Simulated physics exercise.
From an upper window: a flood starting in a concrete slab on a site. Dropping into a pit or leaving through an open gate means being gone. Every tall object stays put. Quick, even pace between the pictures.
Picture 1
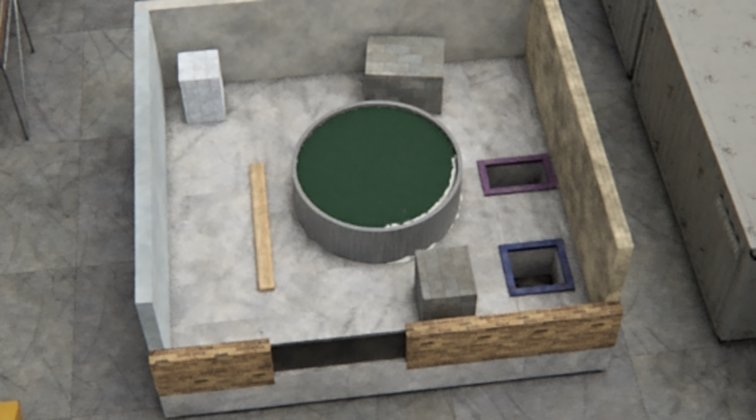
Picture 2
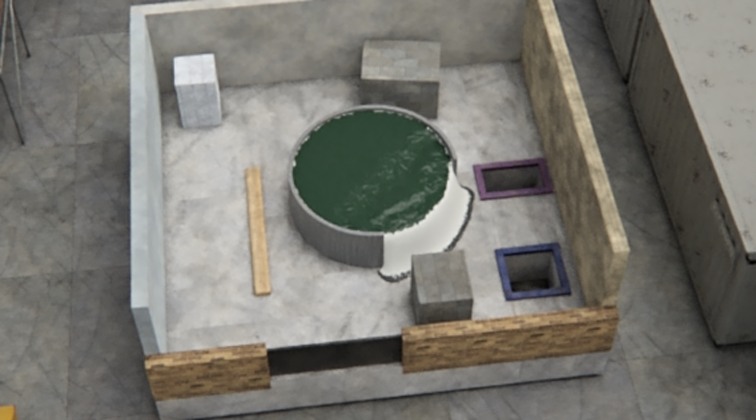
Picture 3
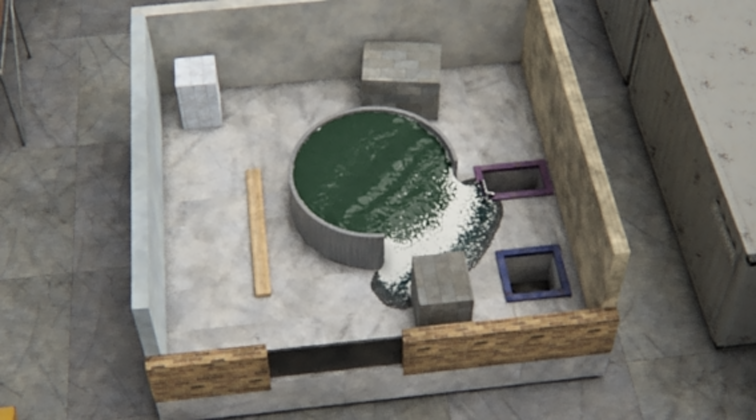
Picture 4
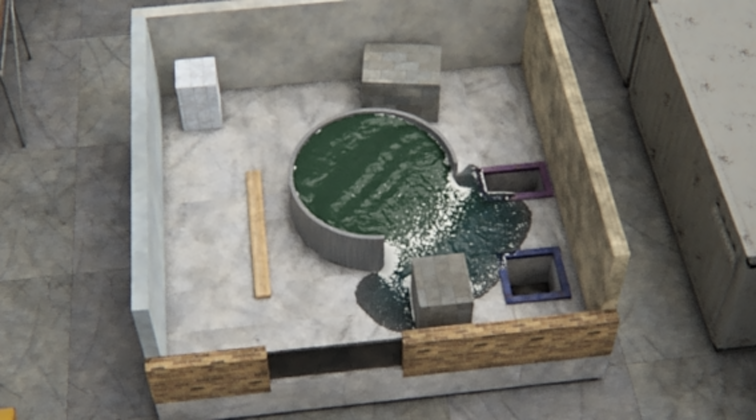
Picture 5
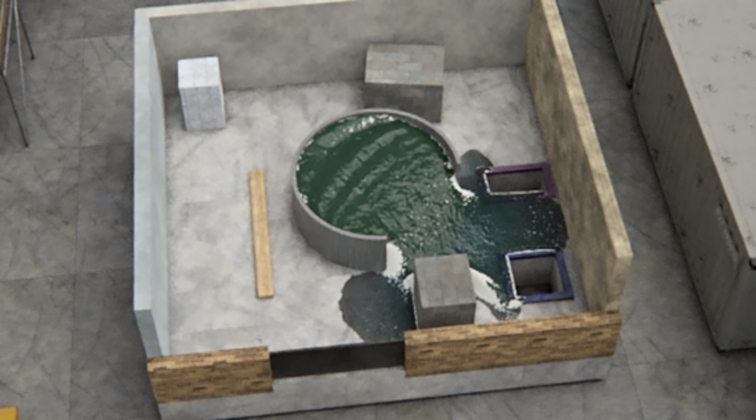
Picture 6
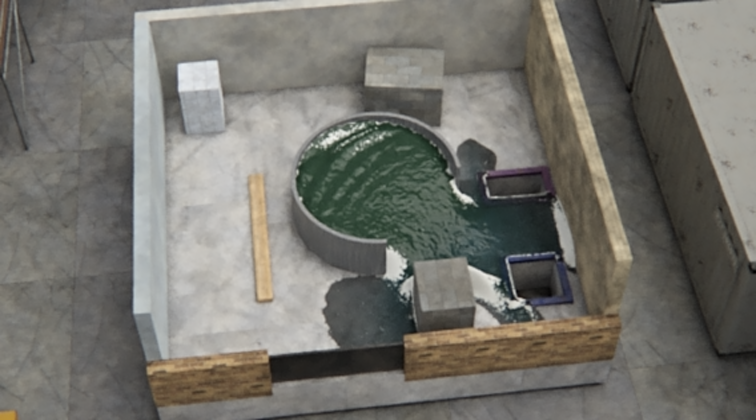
Green water bursting from the right side of a round pool, spreading around a concrete block and two framed pits.
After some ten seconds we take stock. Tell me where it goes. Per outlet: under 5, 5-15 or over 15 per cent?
Result: The gate ends up low - beneath five per cent, the purple pit ends up mid-range - five to fifteen per cent, the blue pit ends up high - past fifteen per cent.
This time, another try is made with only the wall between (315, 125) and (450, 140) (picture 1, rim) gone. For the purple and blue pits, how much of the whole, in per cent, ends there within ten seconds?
Purple 20 %, blue 6 %.
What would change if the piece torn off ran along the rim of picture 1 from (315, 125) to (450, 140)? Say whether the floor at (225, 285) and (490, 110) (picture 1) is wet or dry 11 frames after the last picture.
Unsoaked, then soaked.
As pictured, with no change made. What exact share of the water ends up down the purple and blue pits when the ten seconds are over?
Near 10 in a hundred, followed by near 48 in a hundred.
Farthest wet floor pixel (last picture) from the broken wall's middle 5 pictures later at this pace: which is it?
At roughly (262, 375).
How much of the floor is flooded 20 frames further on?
That works out at 50 %.
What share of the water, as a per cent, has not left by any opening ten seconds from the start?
Roughly 40 per cent.
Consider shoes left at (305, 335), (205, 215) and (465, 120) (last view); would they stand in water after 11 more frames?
Soaked, spared, spared.
A moment on, water covers 25 % of the floor; the gate 0 %, the purple pit 1 %, the blue pit 9 %.
Next, water covers 40 % of the floor; the gate 0 %, the purple pit 2 %, the blue pit 19 %.
Then, water covers 50 % of the floor; the gate 0 %, the purple pit 6 %, the blue pit 32 %.
Later, water covers 70 % of the floor; the gate 0 %, the purple pit 9 %, the blue pit 43 %.
In the end, water covers 95 % of the floor; the gate 0 %, the purple pit 11 %, the blue pit 48 %.
